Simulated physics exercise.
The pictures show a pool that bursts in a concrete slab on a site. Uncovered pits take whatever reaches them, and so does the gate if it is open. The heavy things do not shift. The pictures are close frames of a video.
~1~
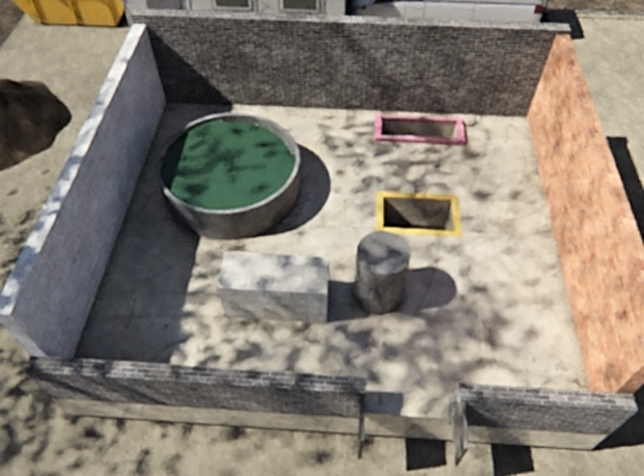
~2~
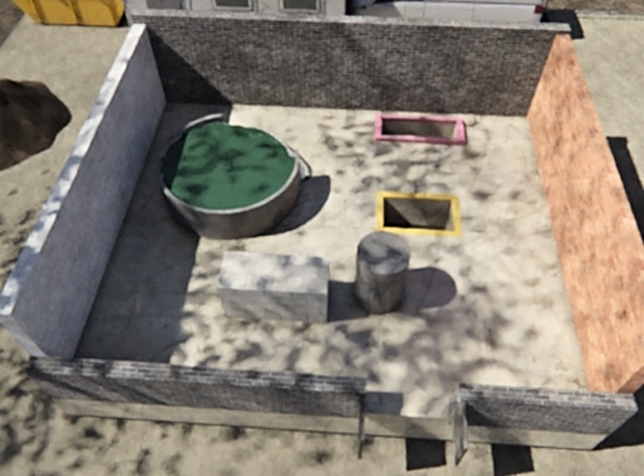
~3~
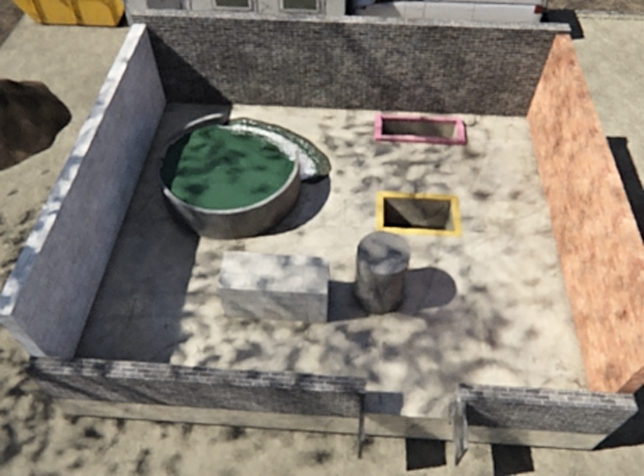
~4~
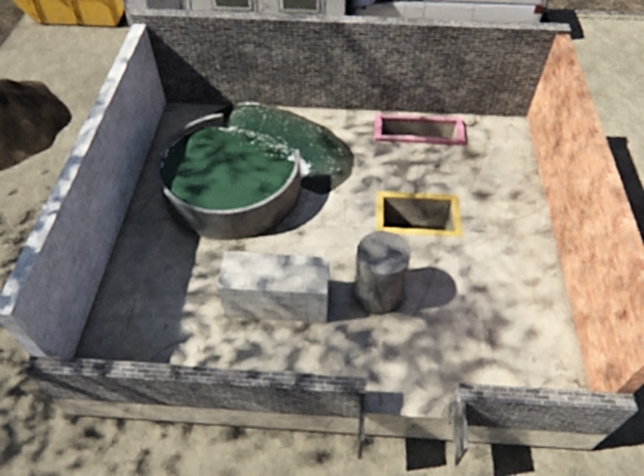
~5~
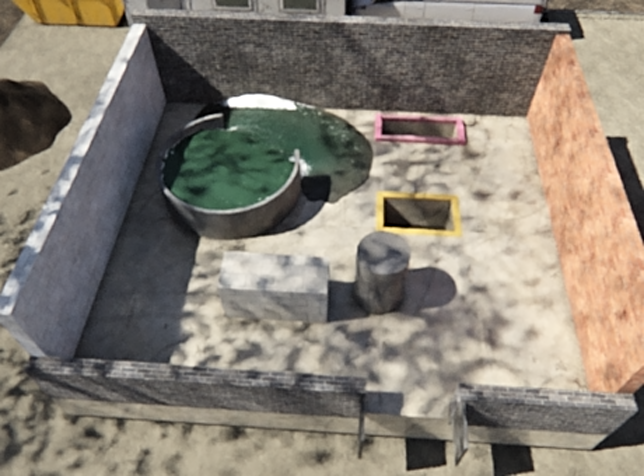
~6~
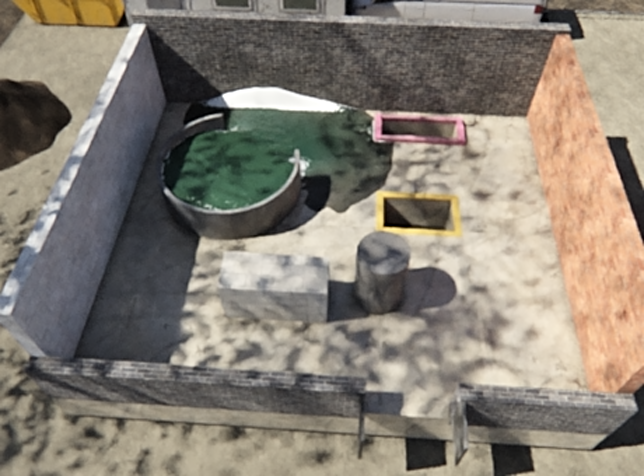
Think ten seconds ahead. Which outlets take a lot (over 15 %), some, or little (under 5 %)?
In the end: The gate takes less than 5 %; the pink pit takes more than 15 %; the yellow pit takes from 5 to 15 %.
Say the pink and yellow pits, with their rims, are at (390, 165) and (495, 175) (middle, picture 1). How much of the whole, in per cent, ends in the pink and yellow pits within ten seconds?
Roughly, in per cent: Pink 4, yellow 40.
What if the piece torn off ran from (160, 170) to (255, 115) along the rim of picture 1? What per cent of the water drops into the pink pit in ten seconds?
In per cent: Pink 6.
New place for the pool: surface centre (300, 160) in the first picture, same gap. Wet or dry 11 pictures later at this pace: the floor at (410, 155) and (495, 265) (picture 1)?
As listed: Covered, dry.
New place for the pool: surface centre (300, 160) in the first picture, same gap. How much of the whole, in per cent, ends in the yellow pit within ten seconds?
Roughly, in per cent: Yellow 4.
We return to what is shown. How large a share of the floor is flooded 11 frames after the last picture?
Roughly 30 per cent.
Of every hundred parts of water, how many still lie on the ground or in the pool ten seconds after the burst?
I make it 68 per cent.
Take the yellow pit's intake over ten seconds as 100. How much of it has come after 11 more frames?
Close to 0 %.
A moment on, water covers 20 % of the floor; the gate 0 %, the pink pit 1 %, the yellow pit 0 %.
Next, water covers 30 % of the floor; the gate 0 %, the pink pit 7 %, the yellow pit 0 %.
Then, water covers 40 % of the floor; the gate 0 %, the pink pit 14 %, the yellow pit 2 %.
Later, water covers 75 % of the floor; the gate 0 %, the pink pit 17 %, the yellow pit 7 %.
In the end, water covers 95 % of the floor; the gate 2 %, the pink pit 17 %, the yellow pit 13 %.
